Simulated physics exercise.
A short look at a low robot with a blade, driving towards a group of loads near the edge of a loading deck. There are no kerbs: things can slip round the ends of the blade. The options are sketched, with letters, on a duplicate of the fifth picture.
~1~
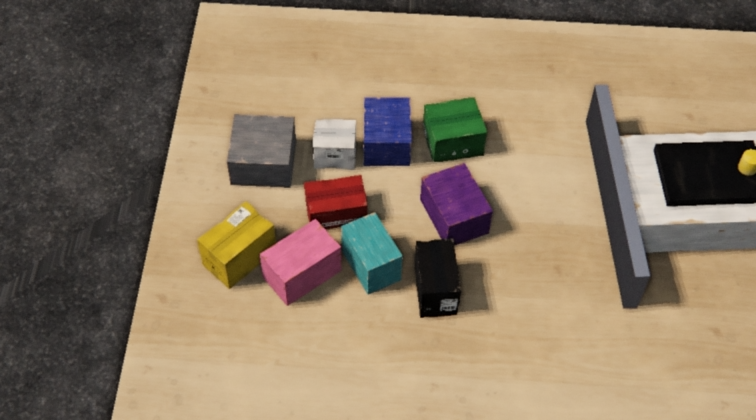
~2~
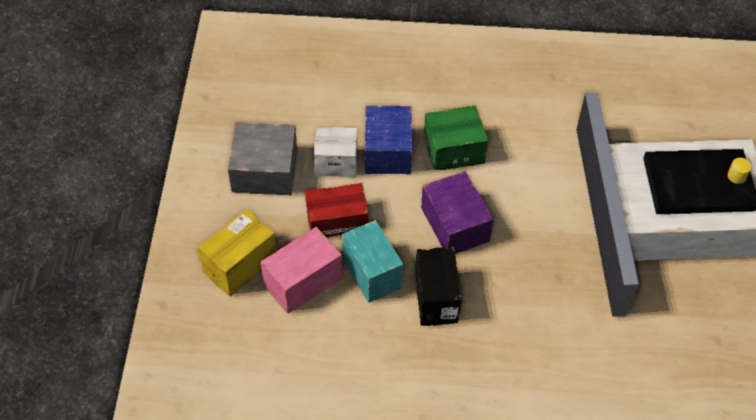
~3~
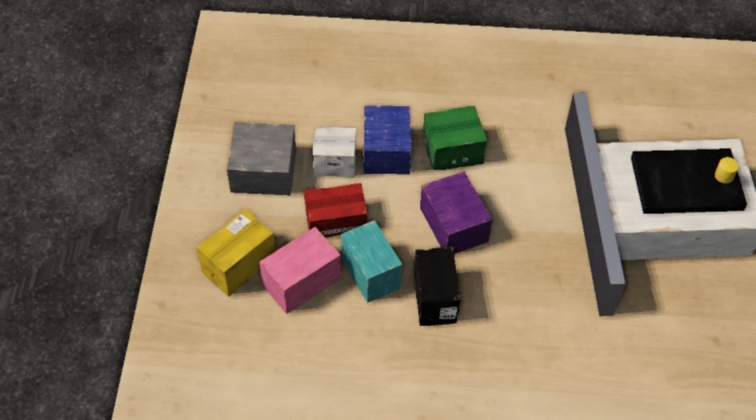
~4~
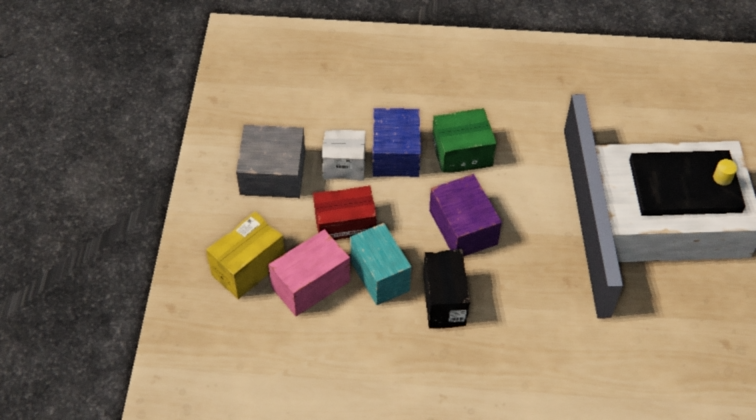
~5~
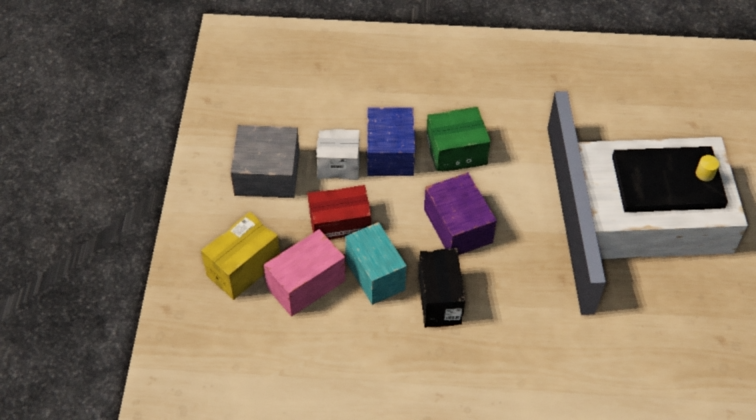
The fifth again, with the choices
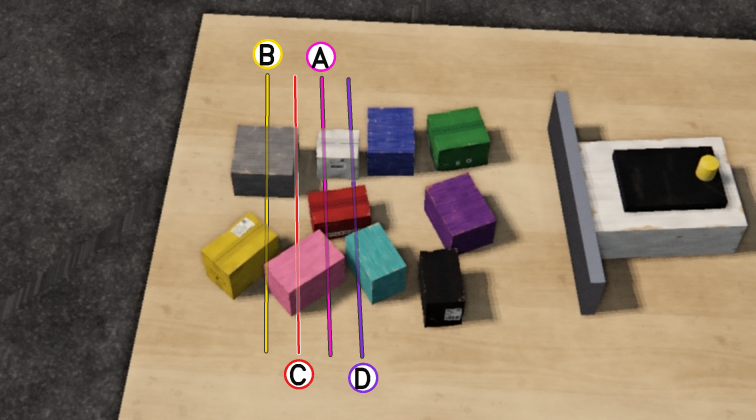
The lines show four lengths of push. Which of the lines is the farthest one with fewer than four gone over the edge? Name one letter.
As far as mark B.
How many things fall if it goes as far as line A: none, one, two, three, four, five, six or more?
One.
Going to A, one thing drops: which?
It is the grey crate.
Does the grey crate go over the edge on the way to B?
Yes.
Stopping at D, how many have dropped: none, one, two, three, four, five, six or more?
By then, none.
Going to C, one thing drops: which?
The grey crate goes over.
On the marked copy, A at (326, 205); B at (267, 201); C at (297, 203); D at (355, 206).
Taking B. A third of the way, robot (549, 172); white parcel (330, 155); green box (423, 137).
Two thirds of the way, robot (437, 166); grey crate (174, 160); white parcel (225, 151).
When it is over, robot (352, 162); grey crate over the edge; yellow box over the edge; three fallen.
As for the rest, A is within the limit but short; C is within the limit but short; D is within the limit but short.
